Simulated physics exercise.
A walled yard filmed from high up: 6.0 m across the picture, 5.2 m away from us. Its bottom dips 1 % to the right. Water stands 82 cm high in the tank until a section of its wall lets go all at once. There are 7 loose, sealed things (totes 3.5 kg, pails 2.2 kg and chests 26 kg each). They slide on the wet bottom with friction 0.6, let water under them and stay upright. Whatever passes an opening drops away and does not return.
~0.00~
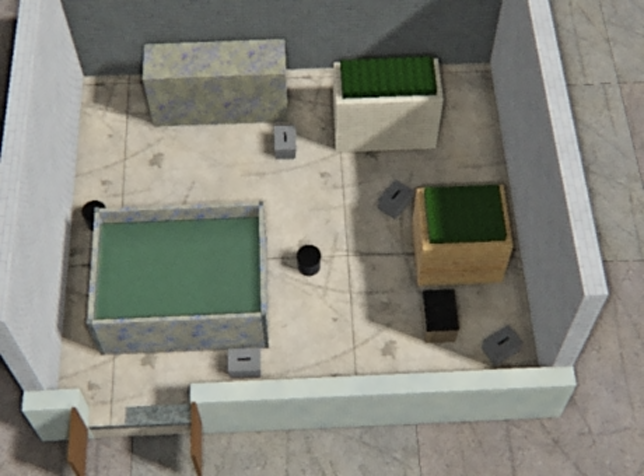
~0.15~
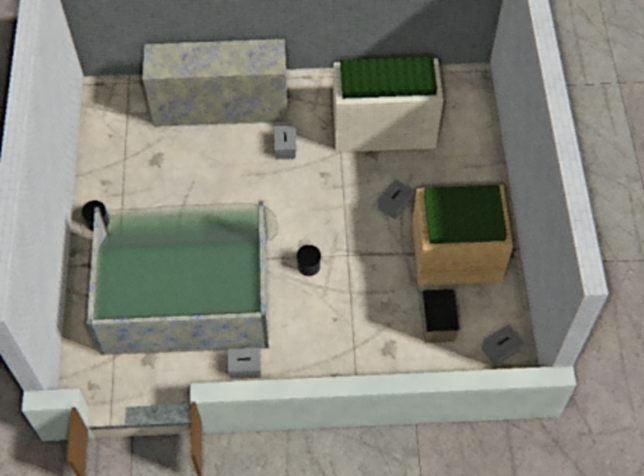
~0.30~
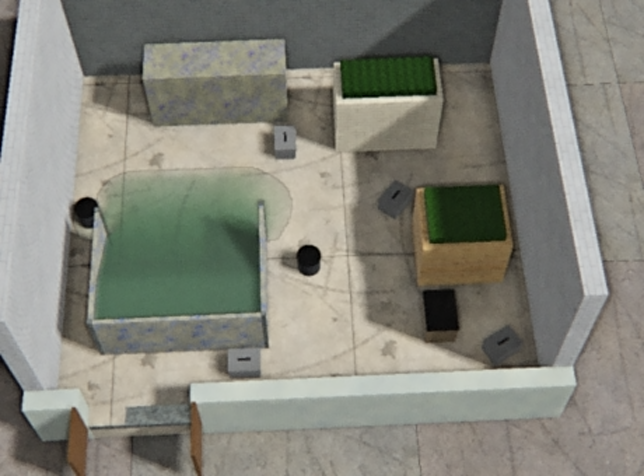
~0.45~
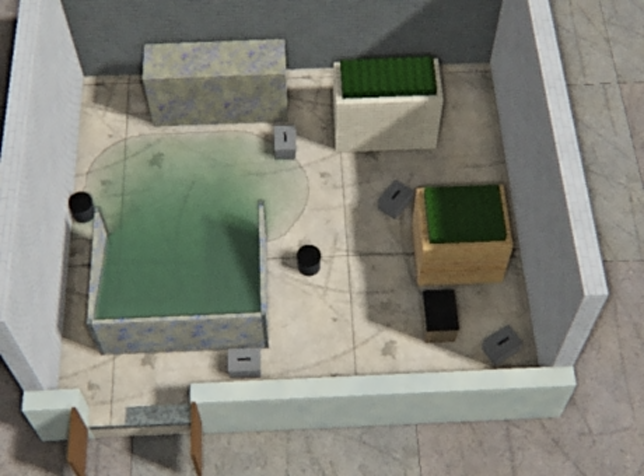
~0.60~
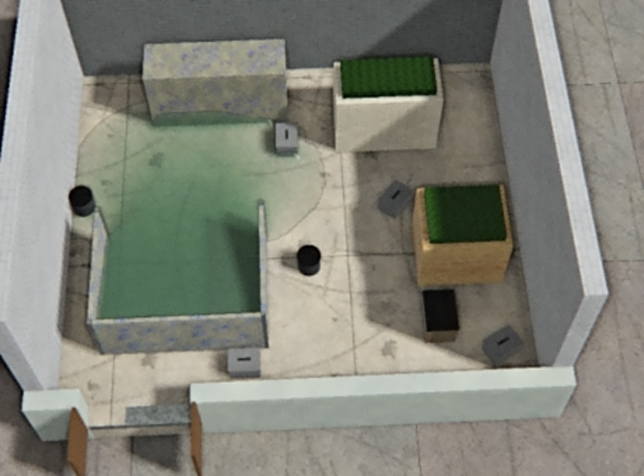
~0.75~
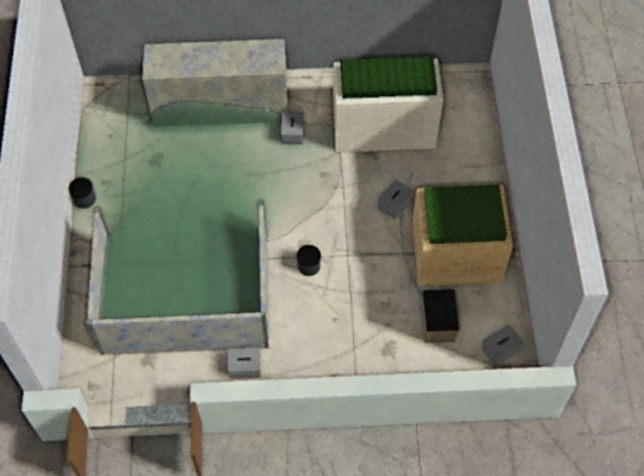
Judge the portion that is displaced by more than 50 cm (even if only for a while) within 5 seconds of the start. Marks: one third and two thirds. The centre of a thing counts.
Share: Between one and two thirds.
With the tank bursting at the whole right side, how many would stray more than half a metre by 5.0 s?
Then 6.
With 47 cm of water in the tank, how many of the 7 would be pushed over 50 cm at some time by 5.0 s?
In that case 3 of them.
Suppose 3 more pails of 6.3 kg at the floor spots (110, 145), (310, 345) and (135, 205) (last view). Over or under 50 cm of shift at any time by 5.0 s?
In turn: Over, short of it, over.
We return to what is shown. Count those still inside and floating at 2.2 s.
2 of them.
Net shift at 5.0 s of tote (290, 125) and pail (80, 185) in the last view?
In that order: 300 cm, 400 cm.
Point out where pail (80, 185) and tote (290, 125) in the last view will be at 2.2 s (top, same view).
Around (108, 62) and (289, 61).
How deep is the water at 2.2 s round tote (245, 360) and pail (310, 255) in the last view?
Roughly 0 and 0 cm.
After 1.1 s 2 of 7 are over 50 cm from their spots; 2 afloat.
After 2.2 s 2 of 7 are over 50 cm from their spots; 2 afloat.
After 3.5 s 3 of 7 are over 50 cm from their spots; 3 afloat.
After 5.0 s 3 of 7 are over 50 cm from their spots, and 3 have been at some point; 4 afloat.
